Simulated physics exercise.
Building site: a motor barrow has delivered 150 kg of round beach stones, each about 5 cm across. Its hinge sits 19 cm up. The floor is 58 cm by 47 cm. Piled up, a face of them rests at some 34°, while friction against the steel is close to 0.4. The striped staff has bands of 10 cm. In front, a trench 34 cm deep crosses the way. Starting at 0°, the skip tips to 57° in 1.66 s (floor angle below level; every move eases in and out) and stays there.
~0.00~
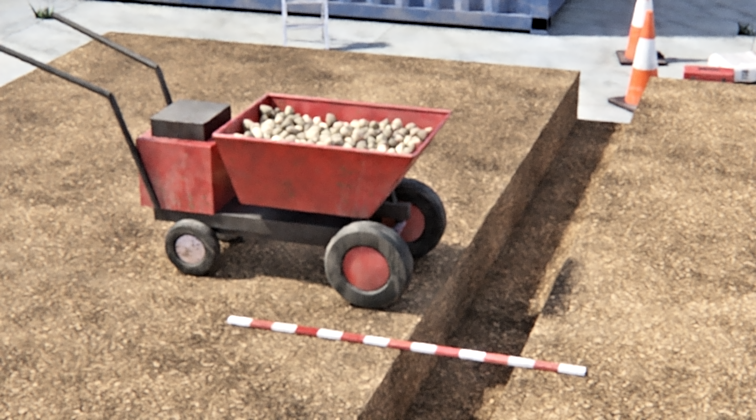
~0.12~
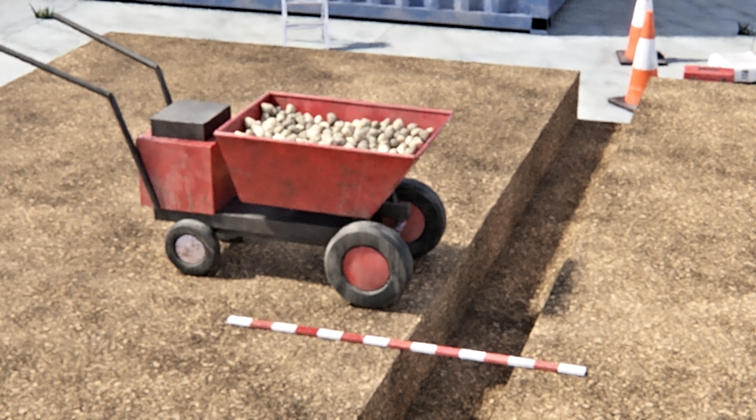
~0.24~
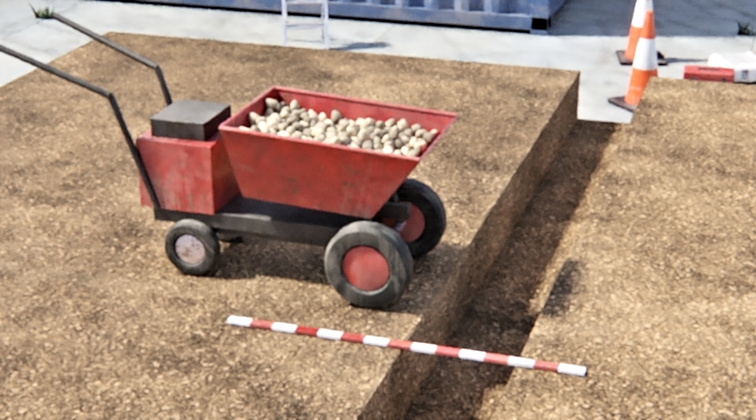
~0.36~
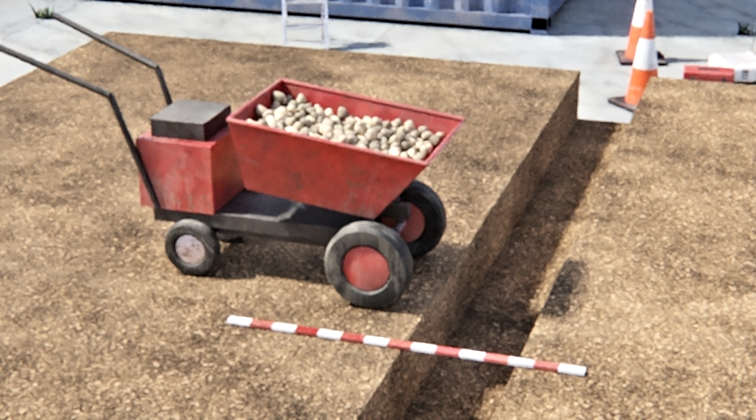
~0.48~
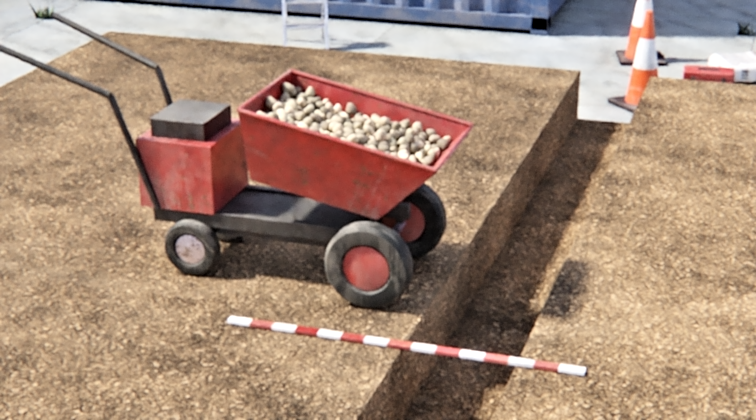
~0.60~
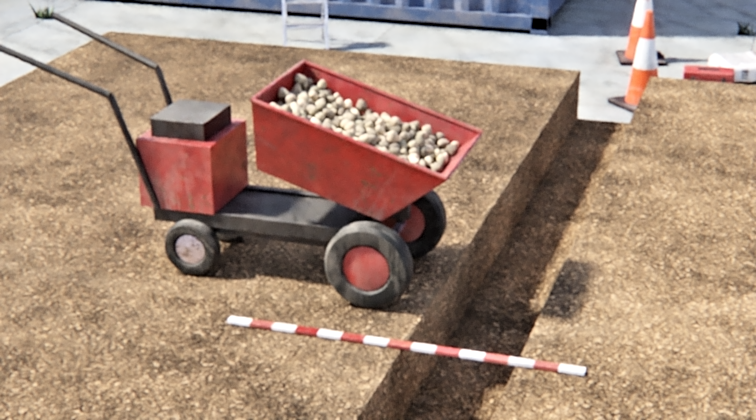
The red skip of a small motor barrow, heaped with round pale stones, tilts slowly and then faster, its rear rising from the dark chassis and its front lip dipping to the right. The barrow stands on brown gravelly ground left of a trench, seen from above and to one side by a still camera. A red-and-white staff lies in front, with orange-and-white cones at upper right.
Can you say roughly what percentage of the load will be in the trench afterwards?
Roughly 40 per cent, I would say.
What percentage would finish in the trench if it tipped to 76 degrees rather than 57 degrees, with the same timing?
Near 50 per cent then.
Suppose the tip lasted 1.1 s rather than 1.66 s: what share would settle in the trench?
It would be near 35 per cent.
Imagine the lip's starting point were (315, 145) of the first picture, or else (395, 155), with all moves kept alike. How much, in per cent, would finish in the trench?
Result: Close to 55 then close to 55 per cent.
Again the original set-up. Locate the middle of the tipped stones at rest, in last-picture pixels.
(531, 351).
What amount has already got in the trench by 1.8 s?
10 per cent, give or take.
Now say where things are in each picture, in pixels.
Lip at (413, 157), floor tilted 0°, highest stones at (341, 125), in the first frame.
Lip at (415, 158), floor tilted 1°, highest stones at (330, 124); the stones move at 0.1 m/s on average, in the second frame.
Lip at (420, 160), floor tilted 3°, highest stones at (303, 116); the stones move at 0.2 m/s on average, in the third frame.
Lip at (427, 165), floor tilted 7°, highest stones at (285, 106); the stones move at 0.3 m/s on average, in the fourth frame.
The skip is at 12°, its lip at (436, 171); the top of the load is at (292, 98); the stones move at 0.4 m/s on average, in the fifth frame.
Lip at (447, 179), floor tilted 17°, highest stones at (303, 90); the stones move at 0.4 m/s on average, in the sixth frame.
After 1.2 s the floor is at 48°; 100 % in the skip; the foremost stones are at (491, 208).
After 1.8 s the floor is at 57°; 83 % in the skip, 10 % in the trench, 8 % past the trench; the foremost stones are at (585, 304).
After 2.1 s the floor is at 57°; 62 % in the skip, 15 % in the trench, 23 % past the trench; the foremost stones are at (657, 313).
After 4.1 s the floor is at 57°; 35 % in the skip, 40 % in the trench, 25 % past the trench; the foremost stones are at (710, 346).
